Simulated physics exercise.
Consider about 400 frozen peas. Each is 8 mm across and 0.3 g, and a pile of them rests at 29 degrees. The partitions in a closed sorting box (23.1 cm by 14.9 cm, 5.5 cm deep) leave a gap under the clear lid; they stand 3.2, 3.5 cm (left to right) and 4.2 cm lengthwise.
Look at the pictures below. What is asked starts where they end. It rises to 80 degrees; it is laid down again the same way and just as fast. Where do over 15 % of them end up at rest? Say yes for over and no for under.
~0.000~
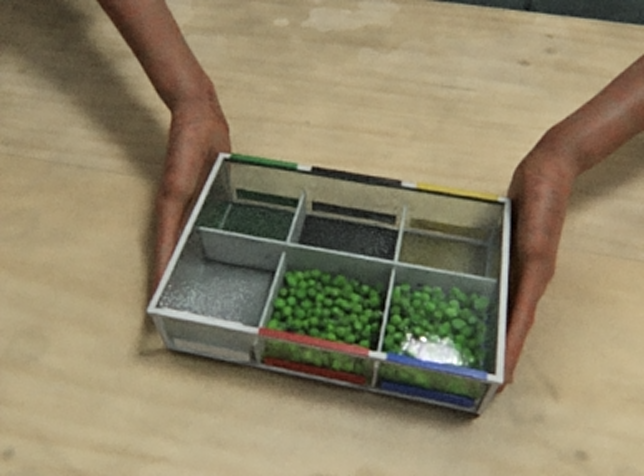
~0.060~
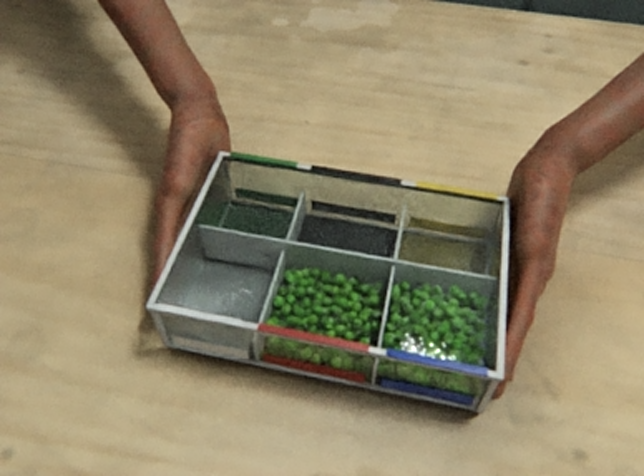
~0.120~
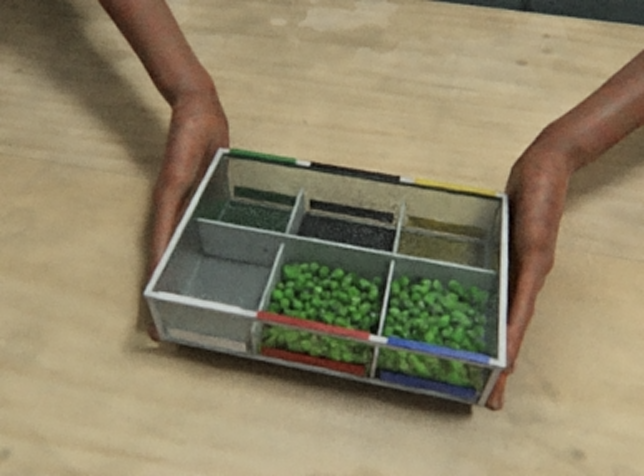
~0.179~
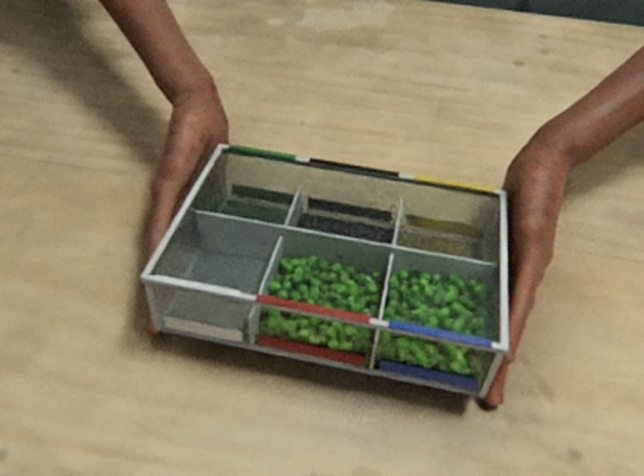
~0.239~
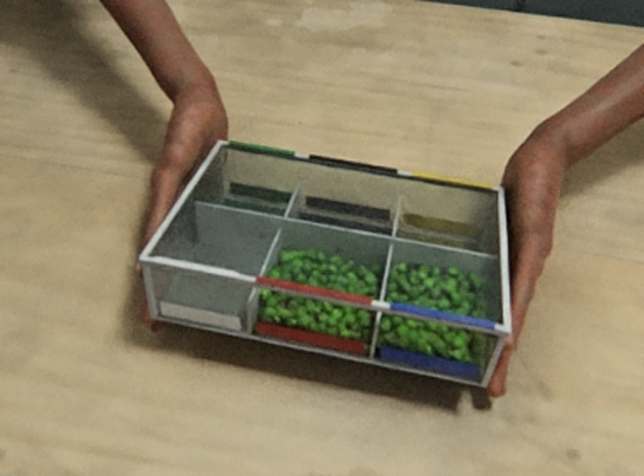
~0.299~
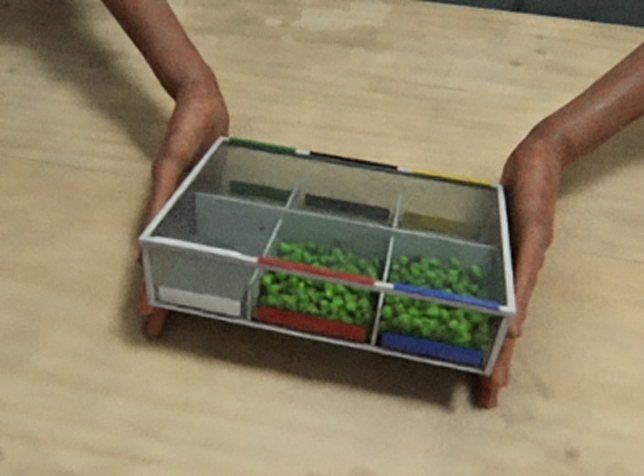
At the end, red: Beats the threshold; blue: Beats the threshold; green: Fails to beat the threshold; yellow: Fails to beat the threshold; white: Fails to beat the threshold; black: Fails to beat the threshold.
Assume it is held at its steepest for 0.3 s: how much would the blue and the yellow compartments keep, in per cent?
That would leave blue with 45 percent and yellow with 10 percent.
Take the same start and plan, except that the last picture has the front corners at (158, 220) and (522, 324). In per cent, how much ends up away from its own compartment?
That would be some 10 in a hundred.
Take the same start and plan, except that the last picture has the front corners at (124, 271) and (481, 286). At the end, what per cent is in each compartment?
So it works out as red at 35 percent, blue at 30 percent, green at 20 percent, yellow at 0 percent, white at 10 percent and black at 5 percent.
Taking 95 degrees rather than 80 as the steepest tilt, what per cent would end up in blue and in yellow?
With that change you'd see blue at 40 % and yellow at 10 %.
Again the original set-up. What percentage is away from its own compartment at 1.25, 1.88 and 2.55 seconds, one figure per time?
Around 5, then 15, then 15.
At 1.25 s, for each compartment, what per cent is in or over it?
You'd find red at 45, blue at 45, green at 0, yellow at 5, white at 0 and black at 0 per cent.
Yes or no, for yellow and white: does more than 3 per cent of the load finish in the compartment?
Yellow yes, white no.
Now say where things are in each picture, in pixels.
In the first frame, box tilt 0 degrees, front corners at (155, 309) and (496, 377); red 50 %, blue 50 %.
In the second frame, box tilt 1 degrees, front corners at (154, 305) and (496, 373).
In the third frame, box tilt 4 degrees, front corners at (151, 294) and (498, 362), lowest corner right back.
In the fourth frame, box tilt 9 degrees, front corners at (149, 277) and (500, 346), lowest corner right back.
In the fifth frame, box tilt 13 degrees, front corners at (147, 259) and (503, 328), lowest corner right back.
In the sixth frame, box tilt 18 degrees, front corners at (147, 240) and (507, 310), lowest corner right back; red 50 %, blue 50 %. The box's pace is about 75 degrees a second.
Then, at 1.25 s, tilt 79 degrees; red 45 %, blue 45 %, yellow 5 %.
Then, at 1.88 s, tilt 34 degrees; red 45 %, blue 45 %, yellow 10 %, black 5 %.
Then, at 2.55 s, tilt 0 degrees; red 45 %, blue 45 %, yellow 10 %, black 5 %.
At rest (3.0 s), red 45 %, blue 45 %, green 0 %, yellow 10 %, white 0 %, black 5 %.
